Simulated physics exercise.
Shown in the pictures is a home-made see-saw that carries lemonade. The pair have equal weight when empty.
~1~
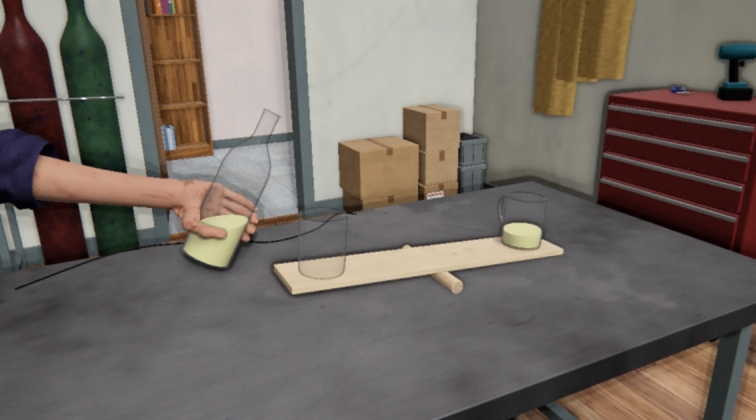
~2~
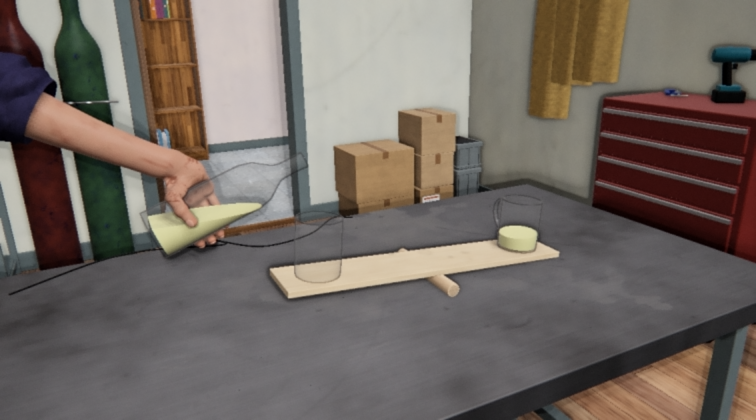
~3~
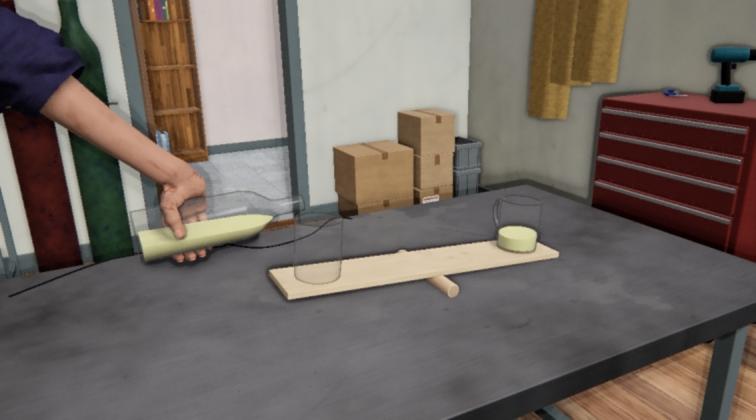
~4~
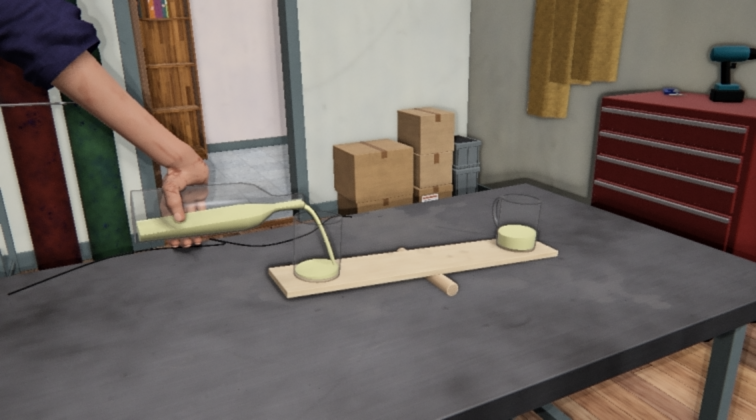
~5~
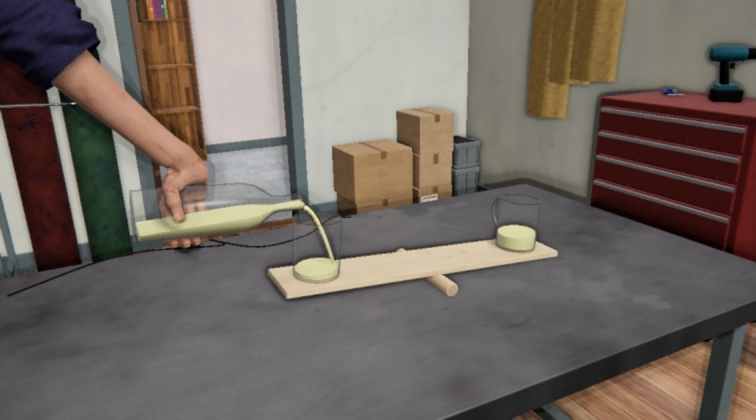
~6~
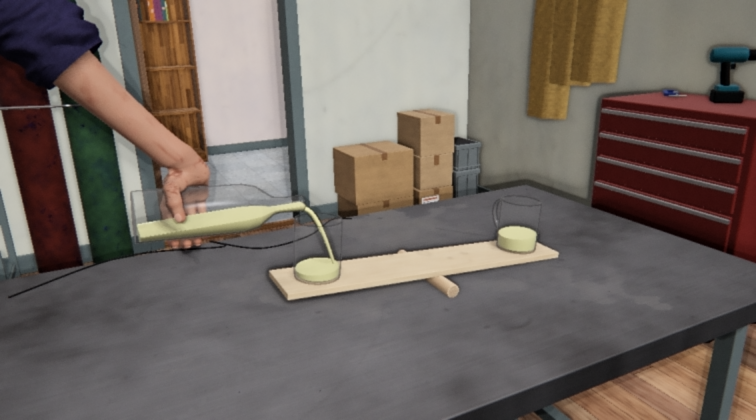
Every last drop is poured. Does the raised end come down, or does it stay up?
Reversed.
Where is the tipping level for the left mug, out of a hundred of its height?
25 %, as I reckon it.
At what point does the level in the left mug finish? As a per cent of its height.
Close to 55 in every hundred of its height.
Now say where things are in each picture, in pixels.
The hand lifts the bottle; bottle (239, 184) tipped 30° with all of its load; left mug (323, 241) empty, raised; right mug (524, 219) about a quarter full, on the low side, in the first picture.
The bottle is brought over; rolling pin (451, 288); left mug (319, 245) empty, in the second picture.
The bottle is brought over; bottle (226, 218) tipped 85° with all of its load; left mug (318, 246) empty, in the third picture.
A stream runs into the left mug; rolling pin (450, 288); left mug nearly empty, surface at (317, 269); right mug about a quarter full, surface at (517, 232), in the fourth picture.
A stream runs into the left mug; bottle (225, 209) tipped 95° with nearly all of its load; left mug (317, 245) nearly empty, in the fifth picture.
A stream runs into the left mug; rolling pin (450, 289); left mug nearly empty, surface at (317, 267); right mug about a quarter full, surface at (517, 234), in the sixth picture.
Soon after, the left mug is about a third full; the plank has swung over, and that end is down.
Later, the left mug is about half full; the plank has swung over, and that end is down.
In the end, the left mug is about half full; the plank has swung over, and that end is down.
